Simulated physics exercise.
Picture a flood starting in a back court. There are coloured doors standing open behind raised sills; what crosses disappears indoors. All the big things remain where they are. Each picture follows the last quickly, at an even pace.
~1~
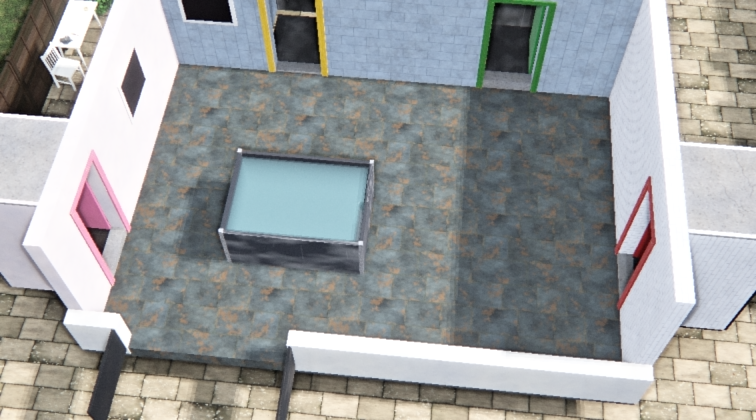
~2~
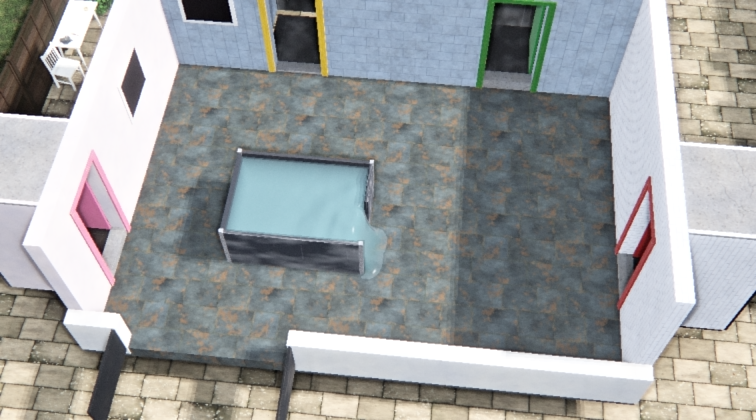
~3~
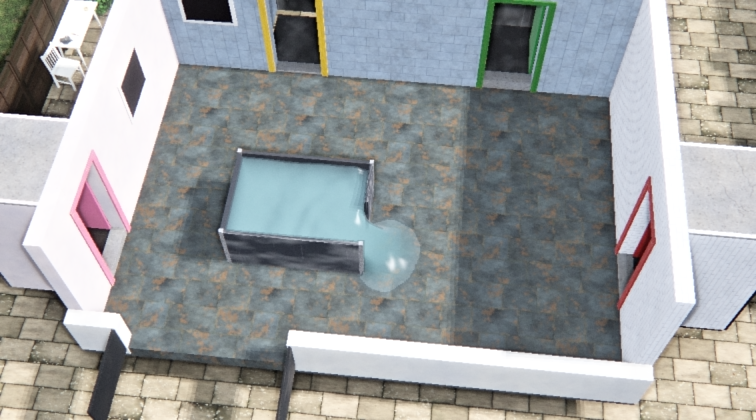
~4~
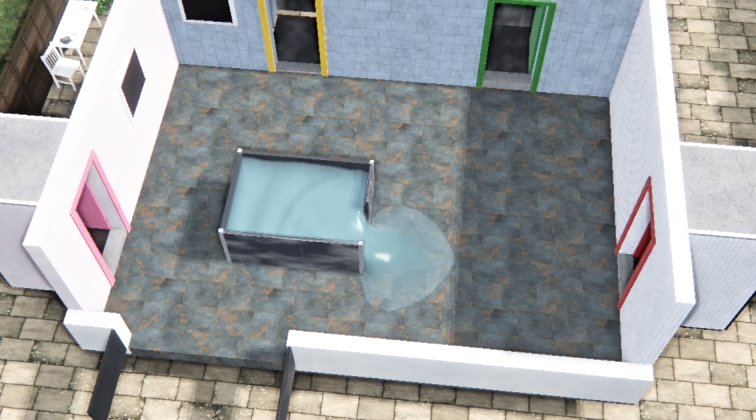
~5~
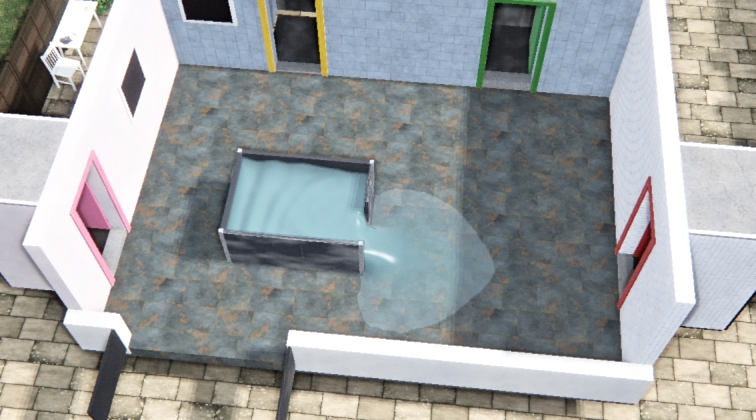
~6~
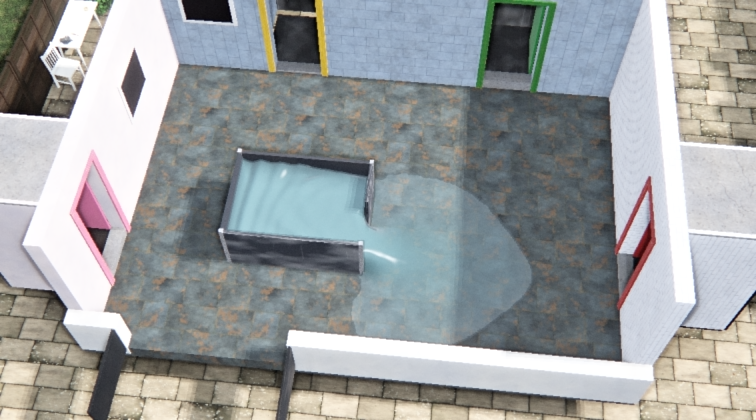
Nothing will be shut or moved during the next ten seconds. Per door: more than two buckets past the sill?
Green door at or under, pink door at or under, red door over, yellow door at or under.
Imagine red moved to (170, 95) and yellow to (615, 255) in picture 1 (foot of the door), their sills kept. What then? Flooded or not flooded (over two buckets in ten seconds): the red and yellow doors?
Short version: The red one stays within the limit and the yellow one tops the limit.
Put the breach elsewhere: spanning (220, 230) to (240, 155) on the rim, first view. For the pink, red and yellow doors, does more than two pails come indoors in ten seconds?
Pink door exceeds the limit, red door falls short, yellow door exceeds the limit.
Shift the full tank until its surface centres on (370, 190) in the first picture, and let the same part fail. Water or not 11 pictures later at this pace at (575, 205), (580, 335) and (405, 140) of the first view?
Well, in the order you listed them, they'd be reached by the flood, reached by the flood and unreached.
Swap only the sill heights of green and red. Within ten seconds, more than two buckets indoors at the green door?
Note: Green door ends up above the limit.
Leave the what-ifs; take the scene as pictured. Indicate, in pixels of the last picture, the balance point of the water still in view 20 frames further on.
The water's middle lies around (439, 242).
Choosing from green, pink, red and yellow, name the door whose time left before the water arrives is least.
It's the red-painted one.
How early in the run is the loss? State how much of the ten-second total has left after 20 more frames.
I'd put it near 70 in a hundred.
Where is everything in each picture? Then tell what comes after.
The open tank at (299, 199) is whole and still, in the first frame.
Water pours out at (363, 242) and has run to (364, 277), in the second frame.
Water pours out at (363, 243) and has run to (415, 243), in the third frame.
Water pours out at (363, 244) and has run to (450, 256), in the fourth frame.
Water pours out at (363, 244) and has run to (489, 272), in the fifth frame.
The front is at (525, 282), out from the gap at (363, 243), in the sixth frame.
A moment on, water covers 35 % of the floor; the green door not reached, the pink door not reached, the red door under two buckets in, the yellow door not reached.
Next, water covers 40 % of the floor; the green door not reached, the pink door not reached, the red door over two buckets in, the yellow door not reached.
Then, water covers 40 % of the floor; the green door wet at the sill, nothing in, the pink door not reached, the red door far over two buckets in, the yellow door not reached.
Later, water covers 55 % of the floor; the green door wet at the sill, nothing in, the pink door not reached, the red door far over two buckets in, the yellow door not reached.
In the end, water covers 90 % of the floor; the green door wet at the sill, nothing in, the pink door wet at the sill, nothing in, the red door far over two buckets in, the yellow door wet at the sill, nothing in.
